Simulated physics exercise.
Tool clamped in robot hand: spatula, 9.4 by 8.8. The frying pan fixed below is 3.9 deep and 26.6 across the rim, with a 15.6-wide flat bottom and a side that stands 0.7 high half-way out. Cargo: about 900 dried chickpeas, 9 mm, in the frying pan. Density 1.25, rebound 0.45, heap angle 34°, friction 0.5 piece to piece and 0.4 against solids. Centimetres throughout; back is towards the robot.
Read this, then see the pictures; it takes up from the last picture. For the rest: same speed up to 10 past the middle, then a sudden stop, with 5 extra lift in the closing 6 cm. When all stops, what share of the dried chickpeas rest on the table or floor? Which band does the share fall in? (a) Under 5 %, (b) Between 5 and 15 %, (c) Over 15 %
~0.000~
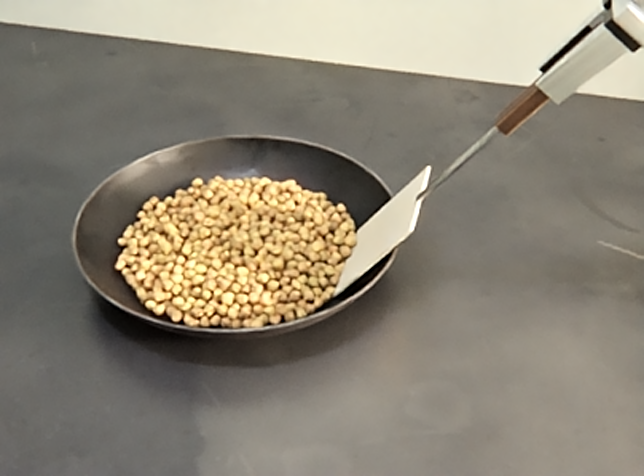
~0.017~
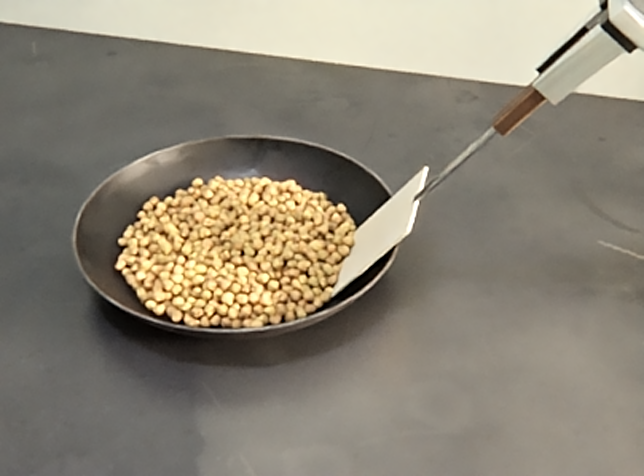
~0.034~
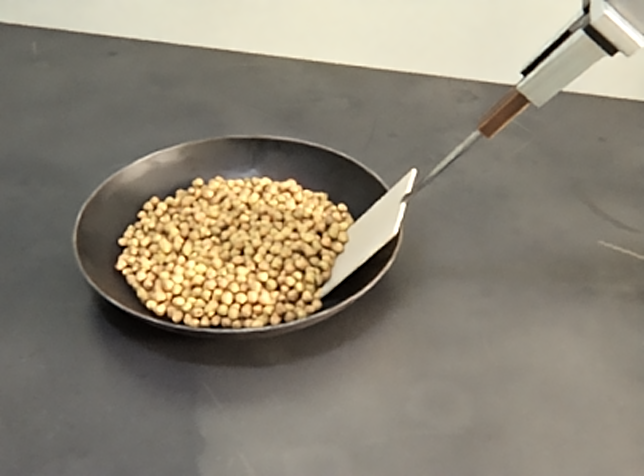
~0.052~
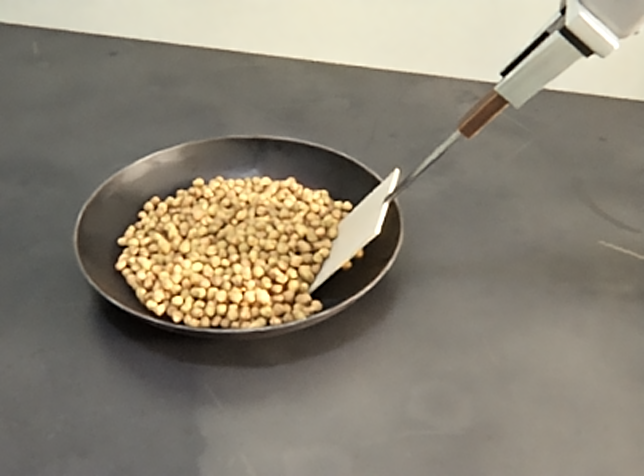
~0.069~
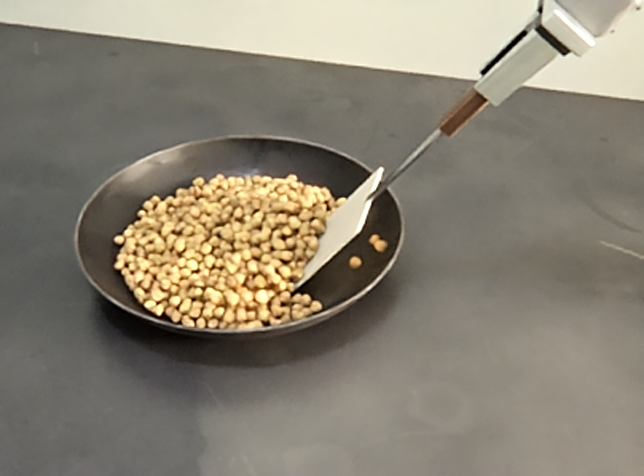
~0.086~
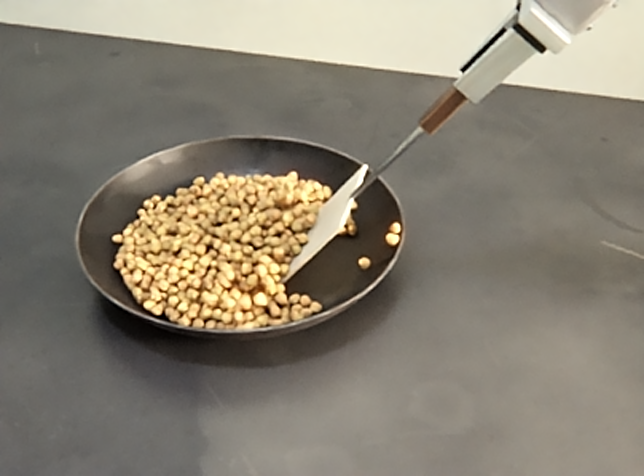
(c) Over 15 %.
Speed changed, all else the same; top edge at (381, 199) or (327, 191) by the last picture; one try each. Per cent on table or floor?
Try one roughly 10 per cent; try two roughly 30 per cent.
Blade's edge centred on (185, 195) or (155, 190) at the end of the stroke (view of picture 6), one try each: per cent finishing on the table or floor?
Estimates, in order: 5 % and 15 %.
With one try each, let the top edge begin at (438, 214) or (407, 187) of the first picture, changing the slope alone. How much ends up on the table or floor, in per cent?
Roughly 20% and 20%.
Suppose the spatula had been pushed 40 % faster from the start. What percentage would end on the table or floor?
Then around 25 percent would finish on the table or floor.
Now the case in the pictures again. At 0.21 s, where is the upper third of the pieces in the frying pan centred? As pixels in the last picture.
Centre: Roughly (159, 211) in the last picture.
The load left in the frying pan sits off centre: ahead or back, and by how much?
About 4.0 cm ahead.
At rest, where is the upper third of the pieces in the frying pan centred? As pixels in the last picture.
(153, 222).
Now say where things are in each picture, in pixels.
The first frame shows spatula top edge at (421, 197), sloping 54°; upper third of the load around (243, 236), from x 120 to 355, top at y 180; 900 in the frying pan.
The second frame shows spatula top edge at (418, 198), sloping 54°; upper third of the load around (243, 237), from x 120 to 350, top at y 180.
The third frame shows spatula top edge at (406, 199), sloping 54°; upper third of the load around (245, 238), from x 120 to 350, top at y 180.
The fourth frame shows spatula top edge at (388, 199), sloping 54°; upper third of the load around (253, 236), from x 120 to 360, top at y 180.
The fifth frame shows spatula top edge at (371, 197), sloping 54°; upper third of the load around (248, 234), from x 120 to 380, top at y 180.
The sixth frame shows spatula top edge at (354, 195), sloping 54°; upper third of the load around (245, 231), from x 120 to 395, top at y 175; 900 in the frying pan.
By 0.15 s, sloping 54°, highest piece 7 above the table; 898 in the frying pan, 2 on the blade or in flight.
By 0.21 s, sloping 54°, highest piece 6 above the table; 898 in the frying pan, 2 on the blade or in flight.
By 0.44 s, sloping 54°, highest piece 6 above the table; 721 in the frying pan, 149 on the table or floor, 30 on the blade or in flight.
By 1.49 s, sloping 54°, highest piece 5 above the table; 721 in the frying pan, 179 on the table or floor.
Final count, 721 in the frying pan, 179 on the table or floor. That is 20 % on the table or floor.
